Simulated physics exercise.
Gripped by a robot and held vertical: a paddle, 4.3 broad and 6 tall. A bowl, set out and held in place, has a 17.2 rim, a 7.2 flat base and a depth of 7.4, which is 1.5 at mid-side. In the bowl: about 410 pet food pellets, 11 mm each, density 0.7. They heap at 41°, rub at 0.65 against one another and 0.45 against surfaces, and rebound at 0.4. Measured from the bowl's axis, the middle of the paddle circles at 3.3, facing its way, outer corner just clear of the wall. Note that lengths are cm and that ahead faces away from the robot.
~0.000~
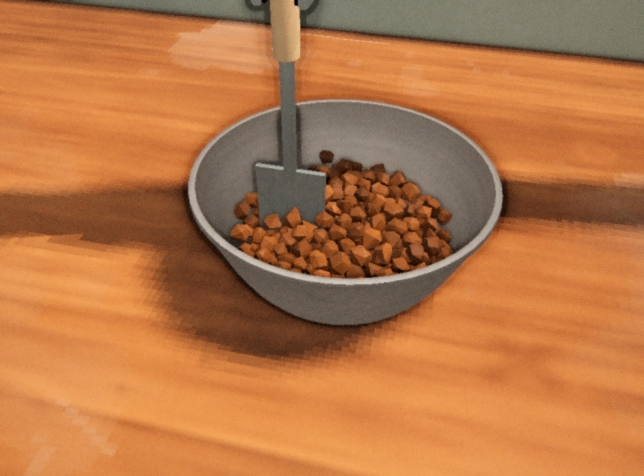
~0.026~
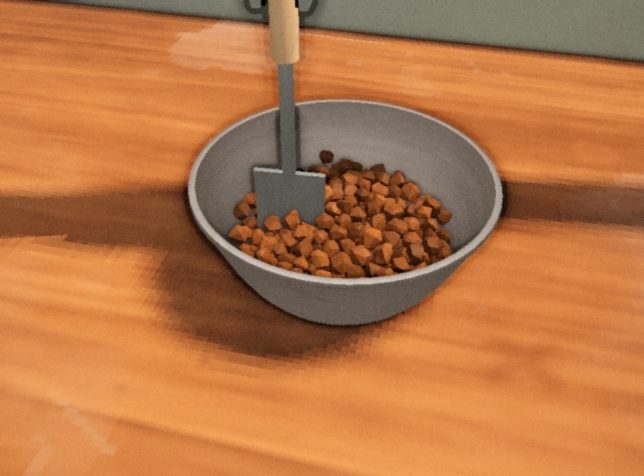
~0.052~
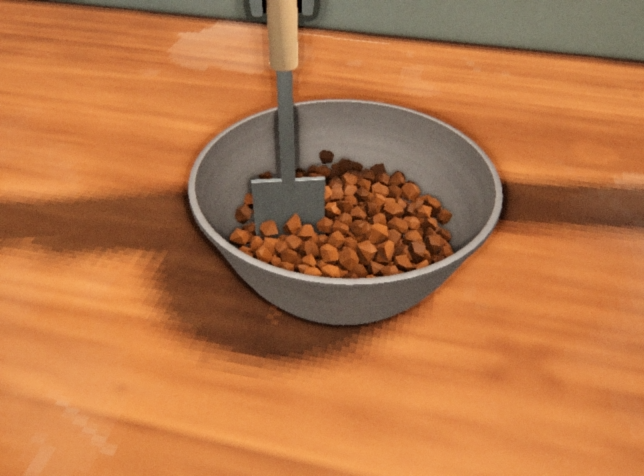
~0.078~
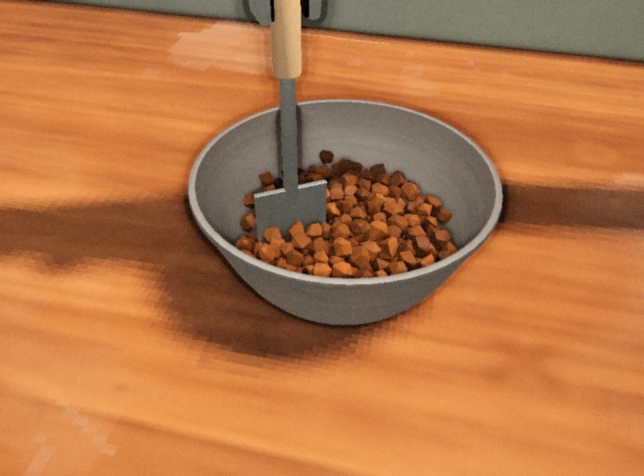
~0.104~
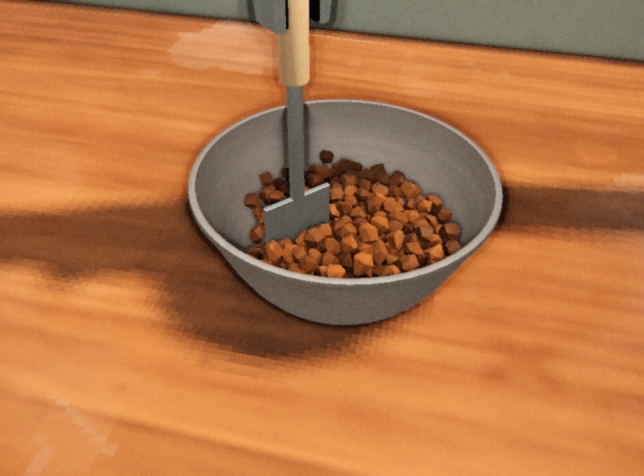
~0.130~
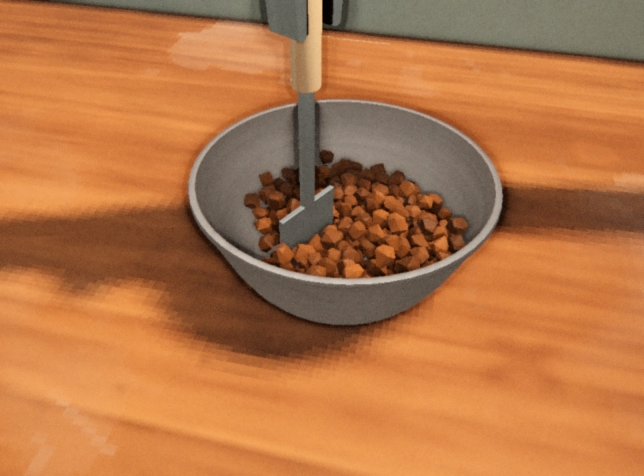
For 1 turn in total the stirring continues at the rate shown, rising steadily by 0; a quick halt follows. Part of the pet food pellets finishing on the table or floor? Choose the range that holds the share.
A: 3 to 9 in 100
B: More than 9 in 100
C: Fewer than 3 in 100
3 to 9 in 100 (A).
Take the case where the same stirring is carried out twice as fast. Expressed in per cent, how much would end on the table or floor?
I'd expect about 30 %.
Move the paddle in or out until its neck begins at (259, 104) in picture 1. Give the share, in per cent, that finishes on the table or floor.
10 %.
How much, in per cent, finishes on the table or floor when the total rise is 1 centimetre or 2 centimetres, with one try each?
It comes to about 5 per cent and about 5 per cent.
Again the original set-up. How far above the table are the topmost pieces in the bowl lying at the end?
Measured height: Some 8.5 cm.
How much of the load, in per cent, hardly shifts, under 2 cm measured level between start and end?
Result: Close to 5 per cent of the load.
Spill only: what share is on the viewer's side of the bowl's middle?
About 40 per cent.
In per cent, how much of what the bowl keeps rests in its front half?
It comes to near 70 percent.
After 0.33 s, 177° round, highest piece 9 above the table; 408 in the bowl, 5 in flight or on the tool.
After 0.53 s, 291° round, highest piece 9 above the table; 400 in the bowl, 7 on the table or floor, 6 in flight or on the tool.
After 0.82 s, 0° round, highest piece 8 above the table; 388 in the bowl, 25 on the table or floor.
After 1.52 s, 0° round, highest piece 8 above the table; 388 in the bowl, 25 on the table or floor.
In the end, 388 in the bowl, 25 on the table or floor. That is 6 % on the table or floor.
